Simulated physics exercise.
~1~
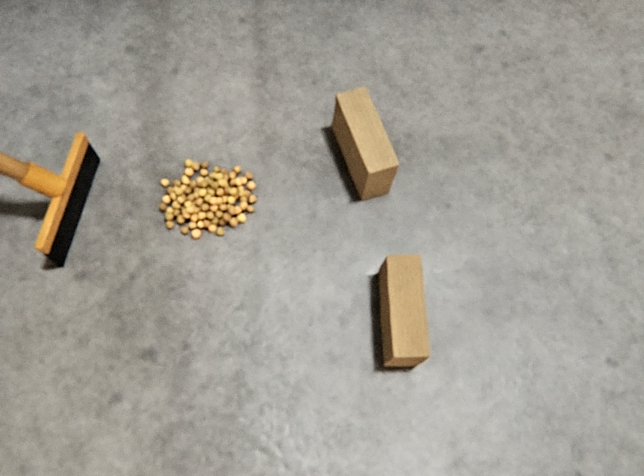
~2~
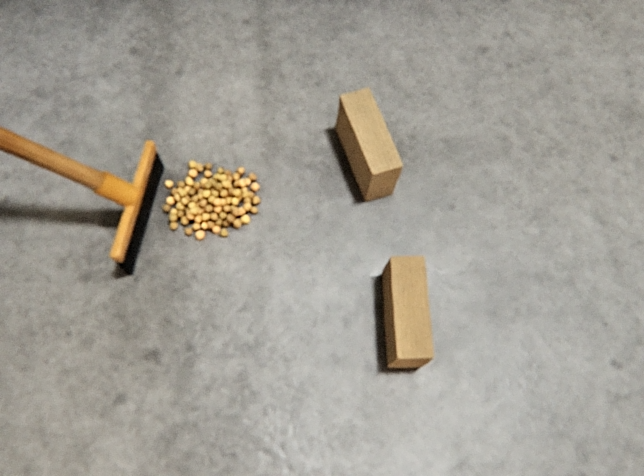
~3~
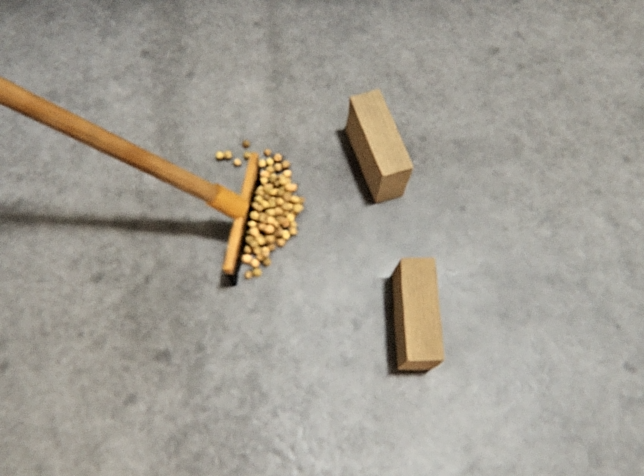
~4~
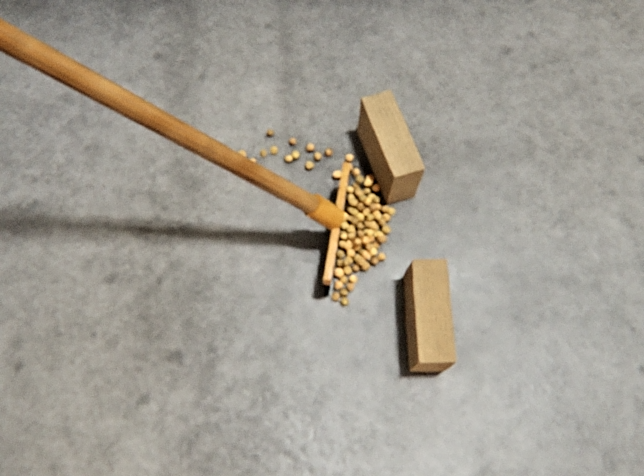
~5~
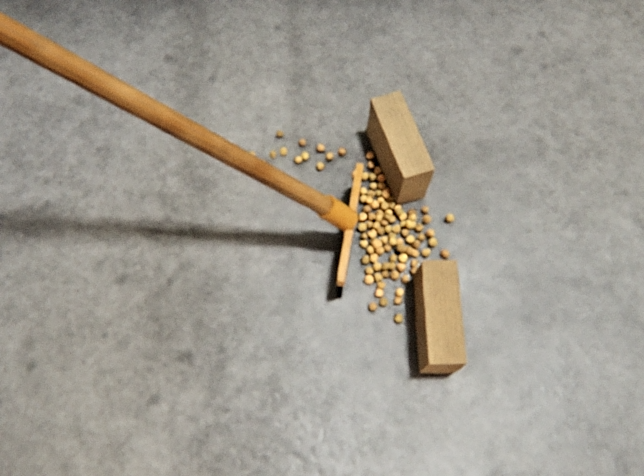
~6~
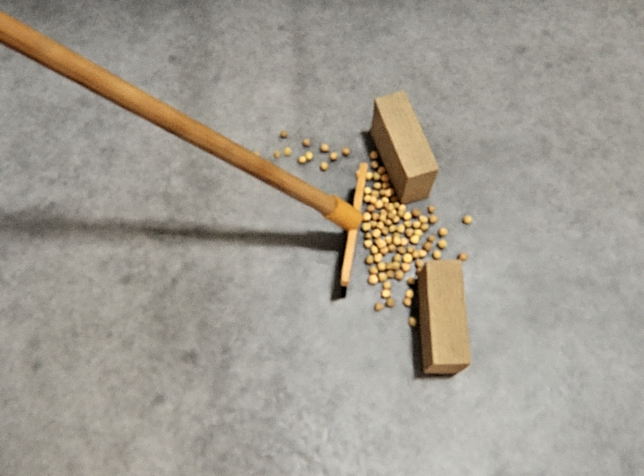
At the start, a squeegee with a wooden handle and dark blade stands left of a loose pile of dried chickpeas on a gray floor, with two wooden blocks set apart to the right. The squeegee moves right, meets the pile and pushes it along, bunching the chickpeas against the blade. A few slip off its upper end and stay behind. As the pile nears the blocks it spreads toward the gap, and the squeegee halts just short of them. A few chickpeas roll into or past the gap, while most rest in front of the blocks.
